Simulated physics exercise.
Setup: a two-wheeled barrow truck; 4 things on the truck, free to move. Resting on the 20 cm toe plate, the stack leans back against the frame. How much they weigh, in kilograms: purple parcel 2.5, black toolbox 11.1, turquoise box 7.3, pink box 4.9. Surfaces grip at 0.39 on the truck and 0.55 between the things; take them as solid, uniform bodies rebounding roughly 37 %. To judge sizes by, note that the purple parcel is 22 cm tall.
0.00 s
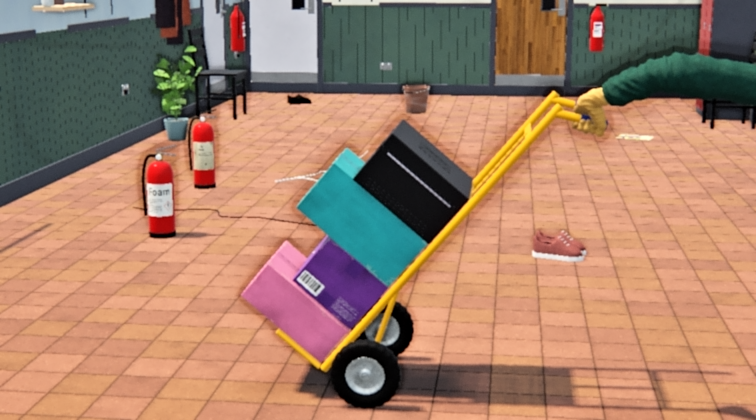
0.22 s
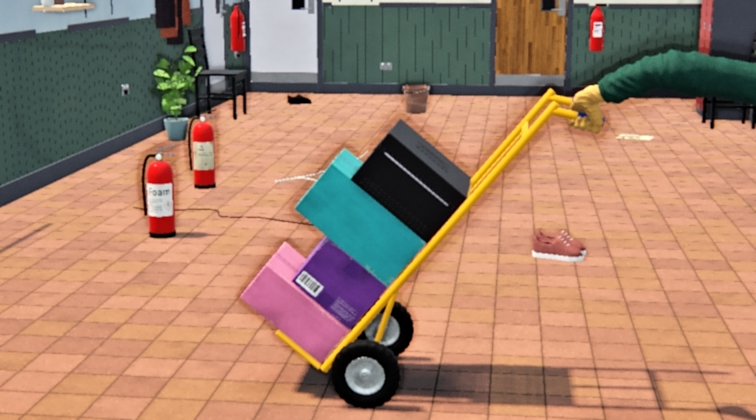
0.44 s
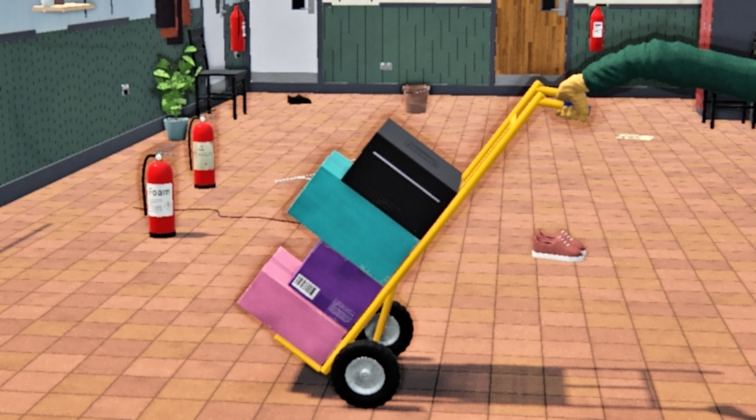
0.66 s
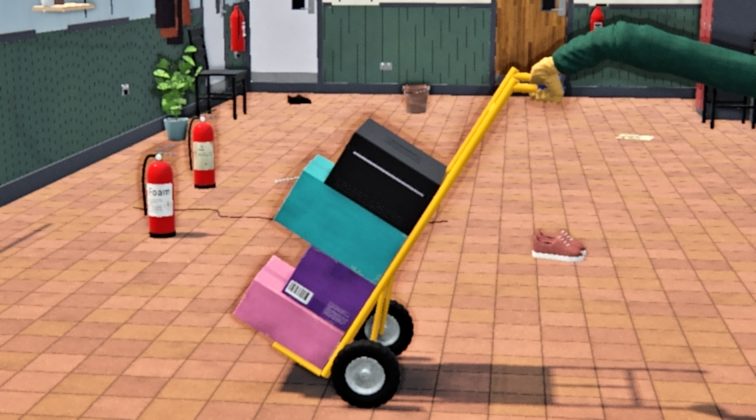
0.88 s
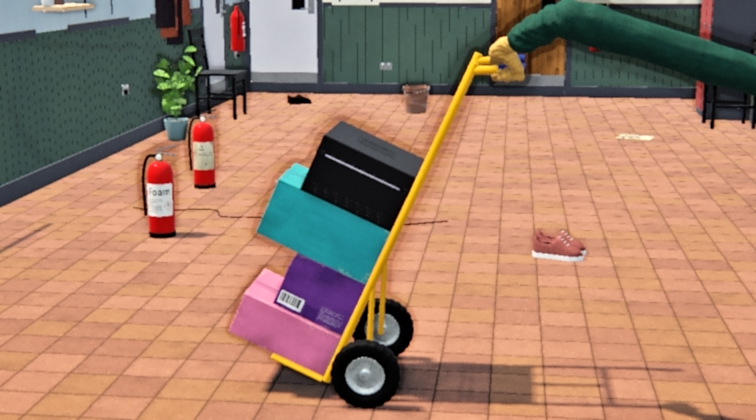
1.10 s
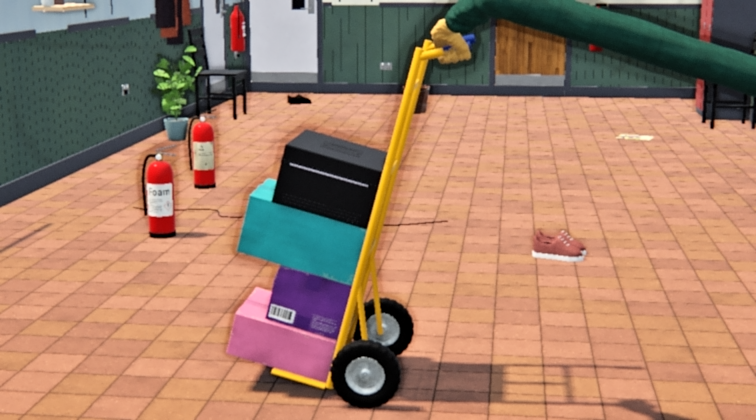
In the video, a gloved hand in a green sleeve grips a yellow two-wheeled hand truck stacked with pink, purple, turquoise and black boxes, and raises the handle leftward, swinging the leaning truck and its load steadily more upright.
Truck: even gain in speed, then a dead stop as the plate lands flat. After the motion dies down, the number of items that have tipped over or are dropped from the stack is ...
... three or more.
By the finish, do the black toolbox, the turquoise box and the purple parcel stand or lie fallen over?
Here's how it ends: The black toolbox comes down, the turquoise box comes down, and the purple parcel comes down.
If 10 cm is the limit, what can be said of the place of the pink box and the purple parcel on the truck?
The pink box keeps its place; the purple parcel gets shifted.
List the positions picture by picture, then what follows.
In the first picture, truck 40° back; purple parcel (346, 273); black toolbox (416, 179).
In the second picture, truck 39° back; turquoise box (366, 216); pink box (303, 301).
In the third picture, truck 36° back; turquoise box (359, 216); pink box (301, 304).
In the fourth picture, truck 31° back; turquoise box (347, 218); pink box (297, 311).
In the fifth picture, truck 24° back; turquoise box (330, 222); pink box (293, 320).
In the sixth picture, truck 15° back; purple parcel (315, 291); black toolbox (335, 177).
Around 1.70 s, truck upright; black toolbox tipped 17° against what carries it near (244, 190); purple parcel tipped 17° against what carries it near (290, 298); turquoise box tipped 17° against what carries it.
Around 2.10 s, truck upright; black toolbox and turquoise box now dropped from the stack; purple parcel tipped 58° against what carries it near (258, 289); pink box tipped 4° against what carries it.
Around 2.40 s, truck upright; purple parcel on its side near (220, 302); pink box tipped 4° against what carries it.
Finally (3.1 s), dropped from the stack, black toolbox and turquoise box; on their side or leaning hard on the truck, purple parcel; pink box still in place (within 10 cm). Final places as that camera would see them, purple parcel near (206, 312), black toolbox near (62, 324).
